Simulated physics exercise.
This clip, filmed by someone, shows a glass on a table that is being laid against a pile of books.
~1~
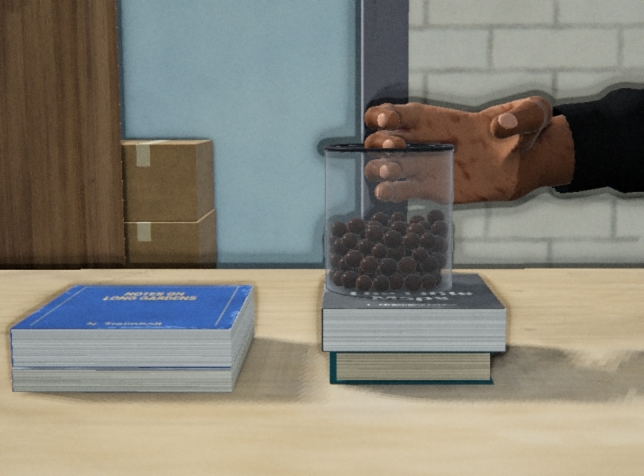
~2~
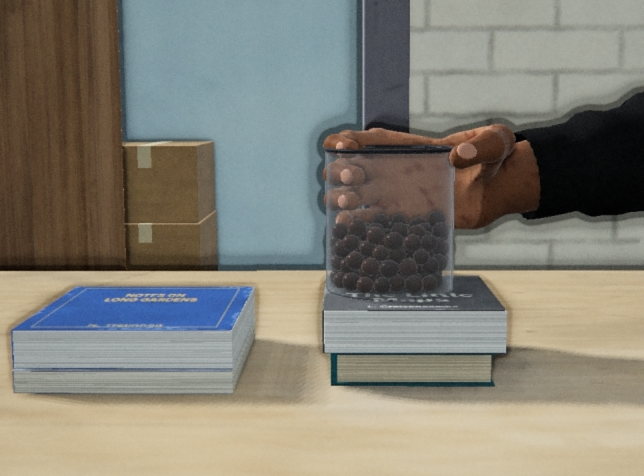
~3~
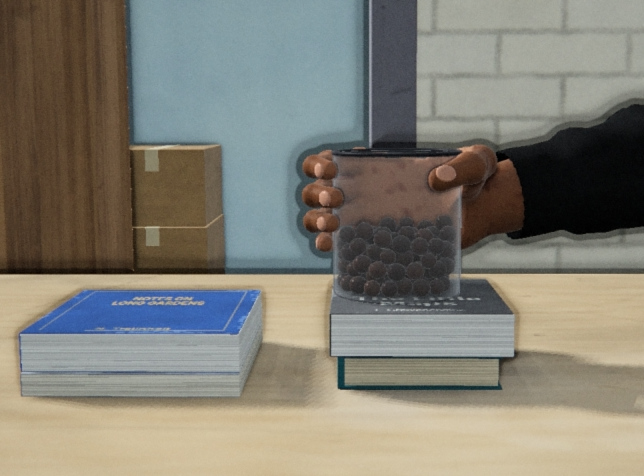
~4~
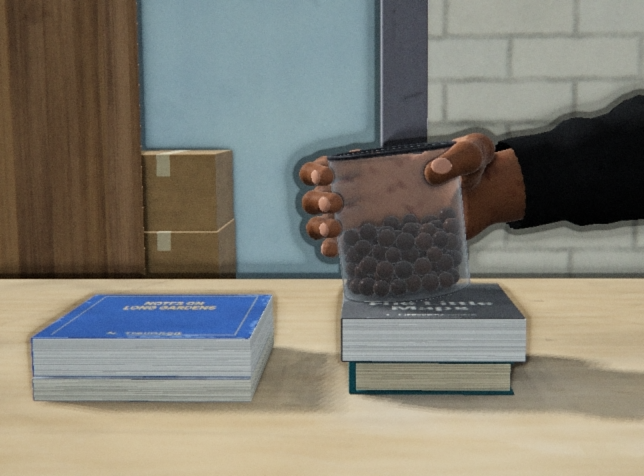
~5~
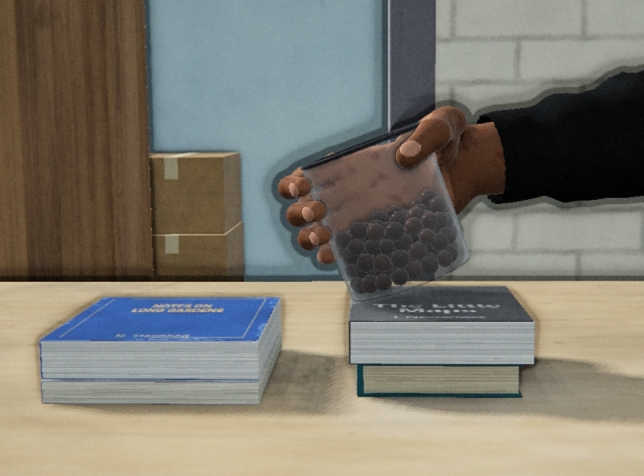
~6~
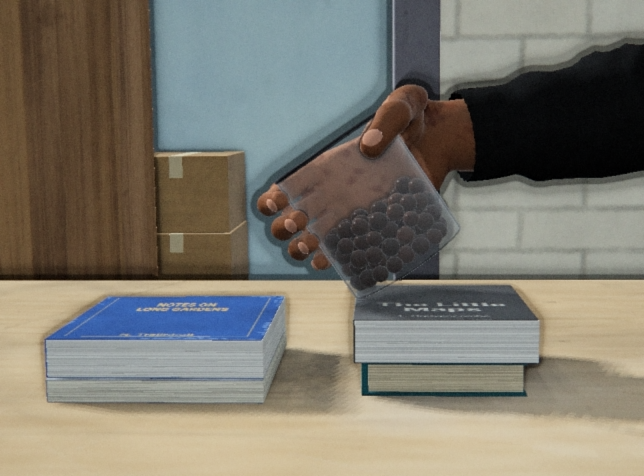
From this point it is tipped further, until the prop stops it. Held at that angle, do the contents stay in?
No, some come out.
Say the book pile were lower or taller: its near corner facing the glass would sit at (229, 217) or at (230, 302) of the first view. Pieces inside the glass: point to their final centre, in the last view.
Final centres, last view - around (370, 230) first, around (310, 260) second.
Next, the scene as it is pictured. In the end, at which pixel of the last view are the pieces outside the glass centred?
Resting centre, last frame: Approx. (131, 307).
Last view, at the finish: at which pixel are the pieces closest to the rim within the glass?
Look close to (211, 303) in the final view.
Then, 0.42 s past the last view, the glass leans 60°; everything is still inside.
Then, 0.86 s past the last view, the glass leans 87°; everything is still inside.
Then, 1.39 s past the last view, the glass rests on the book pile at 101°; about a third of the chocolate balls out of it.
Finally, the glass rests on the book pile at 101°; about two thirds of the chocolate balls out of it.
